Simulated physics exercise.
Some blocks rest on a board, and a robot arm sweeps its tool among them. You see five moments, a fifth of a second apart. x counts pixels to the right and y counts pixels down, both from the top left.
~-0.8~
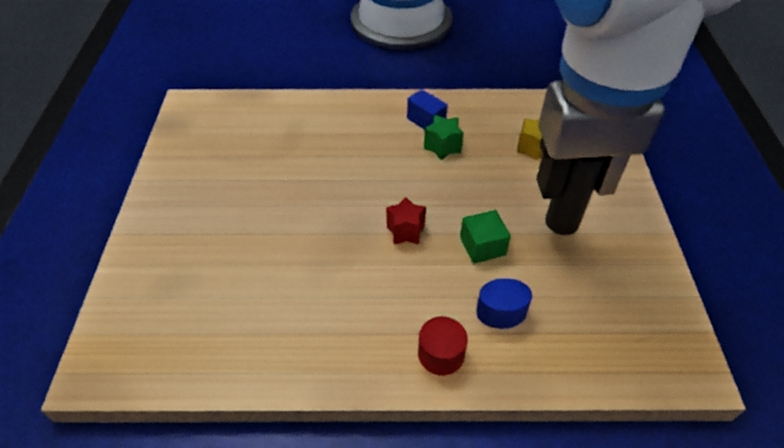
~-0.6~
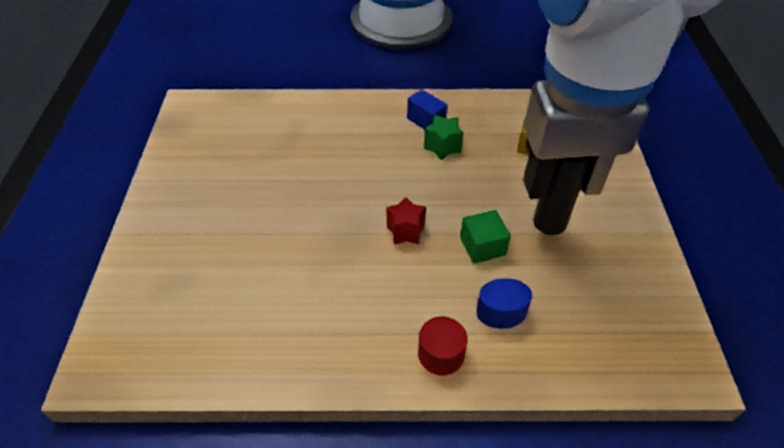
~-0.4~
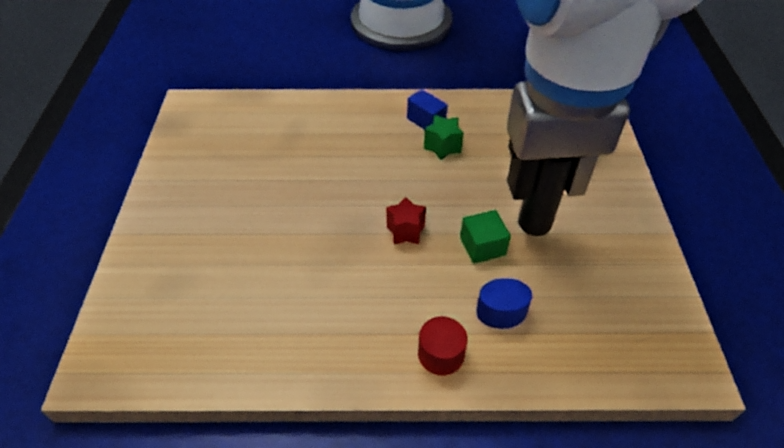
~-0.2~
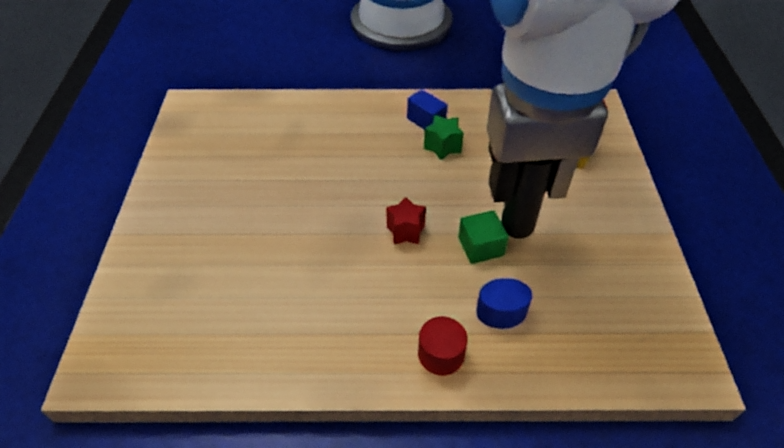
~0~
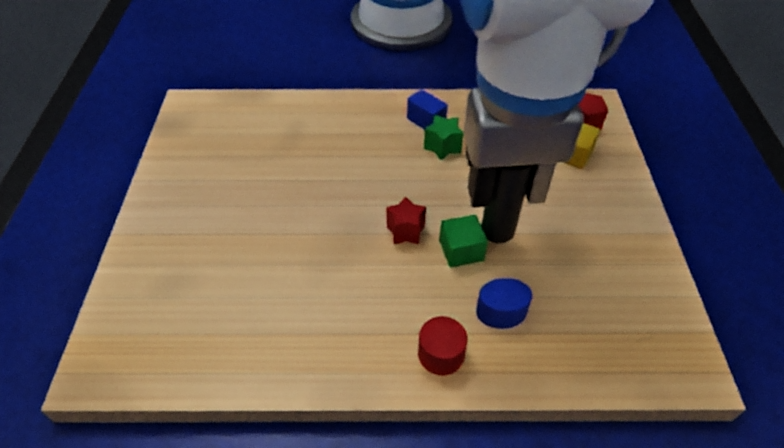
At first, a robot arm holds its dark tool to the right of a green block on a wooden board scattered with colourful blocks. The tool slides left until it meets the green block, then nudges it slightly left toward a red star, while the other blocks stay still.
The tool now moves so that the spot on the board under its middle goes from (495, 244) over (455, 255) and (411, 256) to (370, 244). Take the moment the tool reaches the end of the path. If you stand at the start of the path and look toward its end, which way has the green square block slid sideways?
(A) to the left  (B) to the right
A.
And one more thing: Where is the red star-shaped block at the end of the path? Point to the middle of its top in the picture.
The middle of its upper face should be somewhere near (383, 203).
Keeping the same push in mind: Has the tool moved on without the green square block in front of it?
I'd say yes.
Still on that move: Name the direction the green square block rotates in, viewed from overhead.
Answer: Against the clock.
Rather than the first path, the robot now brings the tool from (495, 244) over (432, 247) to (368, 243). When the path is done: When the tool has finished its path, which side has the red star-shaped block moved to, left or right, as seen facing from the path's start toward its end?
To the path's right.
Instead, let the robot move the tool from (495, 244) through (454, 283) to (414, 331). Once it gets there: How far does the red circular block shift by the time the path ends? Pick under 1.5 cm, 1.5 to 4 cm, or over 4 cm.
The shift is below 1.5 cm.
What follows on the original path. One third of the way, tool (457, 242); red star-shaped block (398, 212), turned 35° clockwise; green square block (421, 240).
Two thirds of the way, tool (412, 242); red star-shaped block (394, 212), turned 60° clockwise; green square block (376, 245).
At the end, tool (370, 231); red star-shaped block (383, 203), turned 95° clockwise; green square block (345, 247), turned 40° anticlockwise; blue oval in place.
